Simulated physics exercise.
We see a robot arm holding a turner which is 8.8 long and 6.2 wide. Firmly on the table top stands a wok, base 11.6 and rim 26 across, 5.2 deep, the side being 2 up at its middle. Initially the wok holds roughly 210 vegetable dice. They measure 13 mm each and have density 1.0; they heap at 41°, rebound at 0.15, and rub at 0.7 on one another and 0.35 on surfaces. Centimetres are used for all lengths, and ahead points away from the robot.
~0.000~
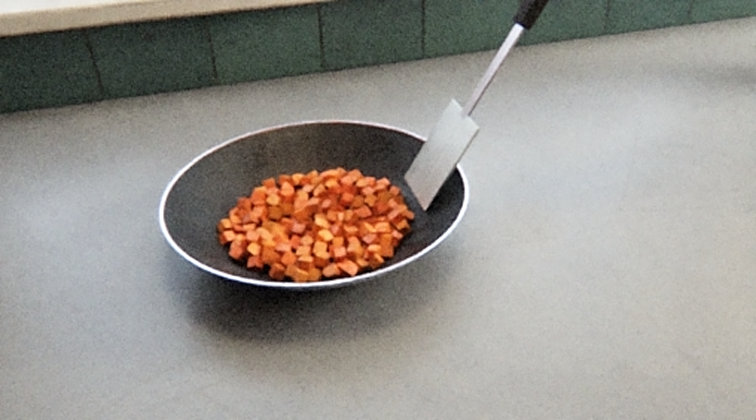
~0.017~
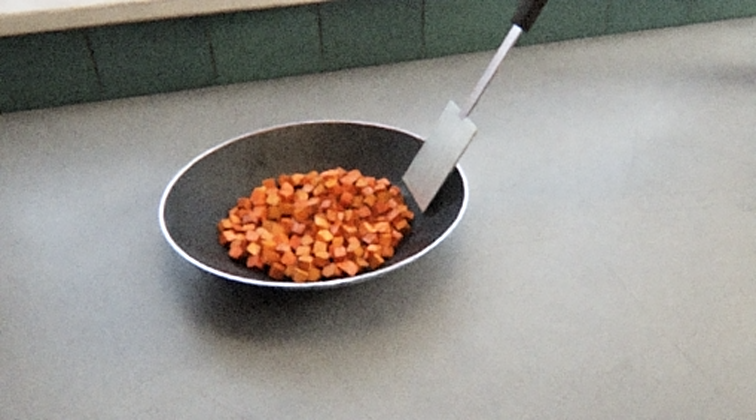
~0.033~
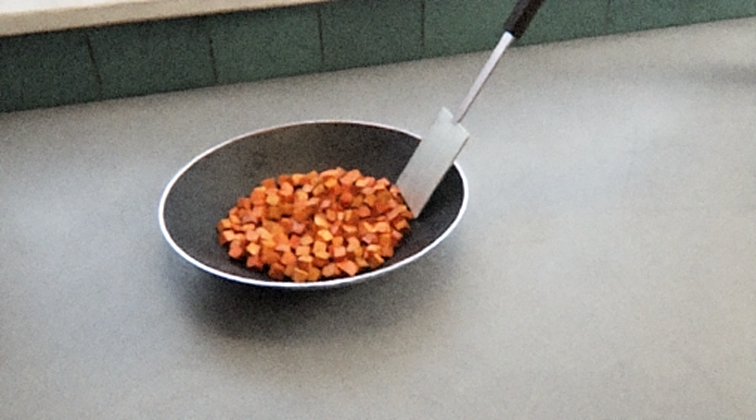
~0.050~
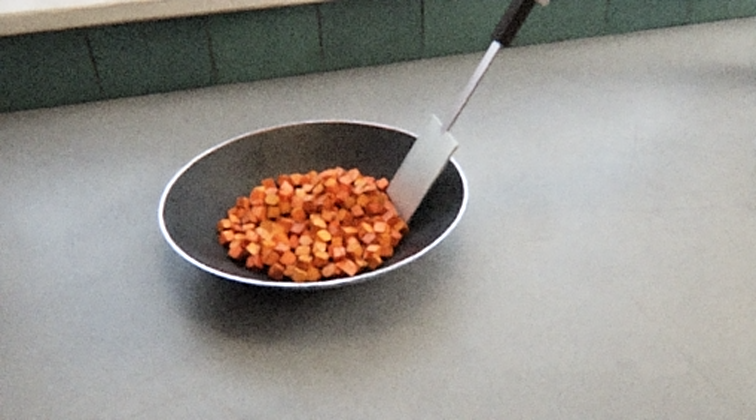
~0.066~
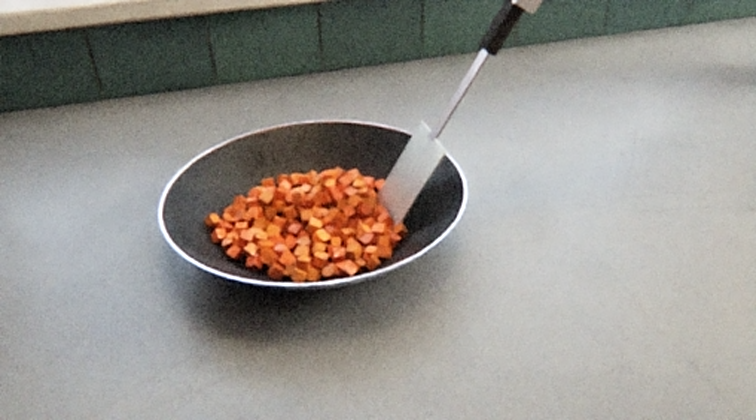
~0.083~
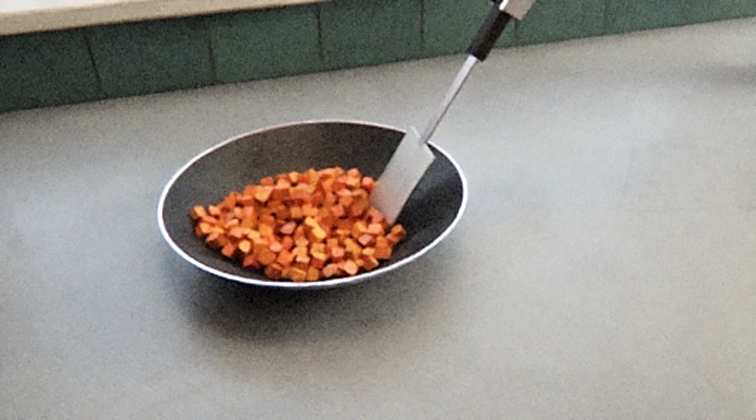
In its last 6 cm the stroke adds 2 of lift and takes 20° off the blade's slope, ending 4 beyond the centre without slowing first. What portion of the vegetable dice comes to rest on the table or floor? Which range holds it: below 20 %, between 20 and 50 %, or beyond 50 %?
The range below 20 %.
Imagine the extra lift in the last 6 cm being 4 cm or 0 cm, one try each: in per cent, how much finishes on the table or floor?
5 and 10 %.
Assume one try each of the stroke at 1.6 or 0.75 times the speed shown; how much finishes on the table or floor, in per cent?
Around 10 per cent and around 5 per cent.
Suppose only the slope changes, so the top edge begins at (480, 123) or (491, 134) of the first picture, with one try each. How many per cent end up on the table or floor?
Roughly 5% and 5%.
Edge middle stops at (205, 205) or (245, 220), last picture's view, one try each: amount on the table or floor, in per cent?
Around 45 per cent for the first try and 20 per cent for the second.
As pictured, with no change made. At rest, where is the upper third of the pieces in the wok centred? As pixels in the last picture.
I'd say around pixel (221, 219).
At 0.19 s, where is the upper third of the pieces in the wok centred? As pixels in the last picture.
Centre: Roughly (223, 219) in the last picture.
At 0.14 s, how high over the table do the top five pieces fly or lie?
About 5 centimetres.
By 0.14 s, sloping 57°, highest piece 6 above the table; 213 in the wok.
By 0.19 s, sloping 47°, highest piece 7 above the table; 210 in the wok, 3 on the blade or in flight.
By 0.41 s, sloping 38°, highest piece 6 above the table; 203 in the wok, 10 on the table or floor.
By 1.46 s, sloping 38°, highest piece 6 above the table; 203 in the wok, 10 on the table or floor.
Final count, 203 in the wok, 10 on the table or floor. That is 5 % on the table or floor.
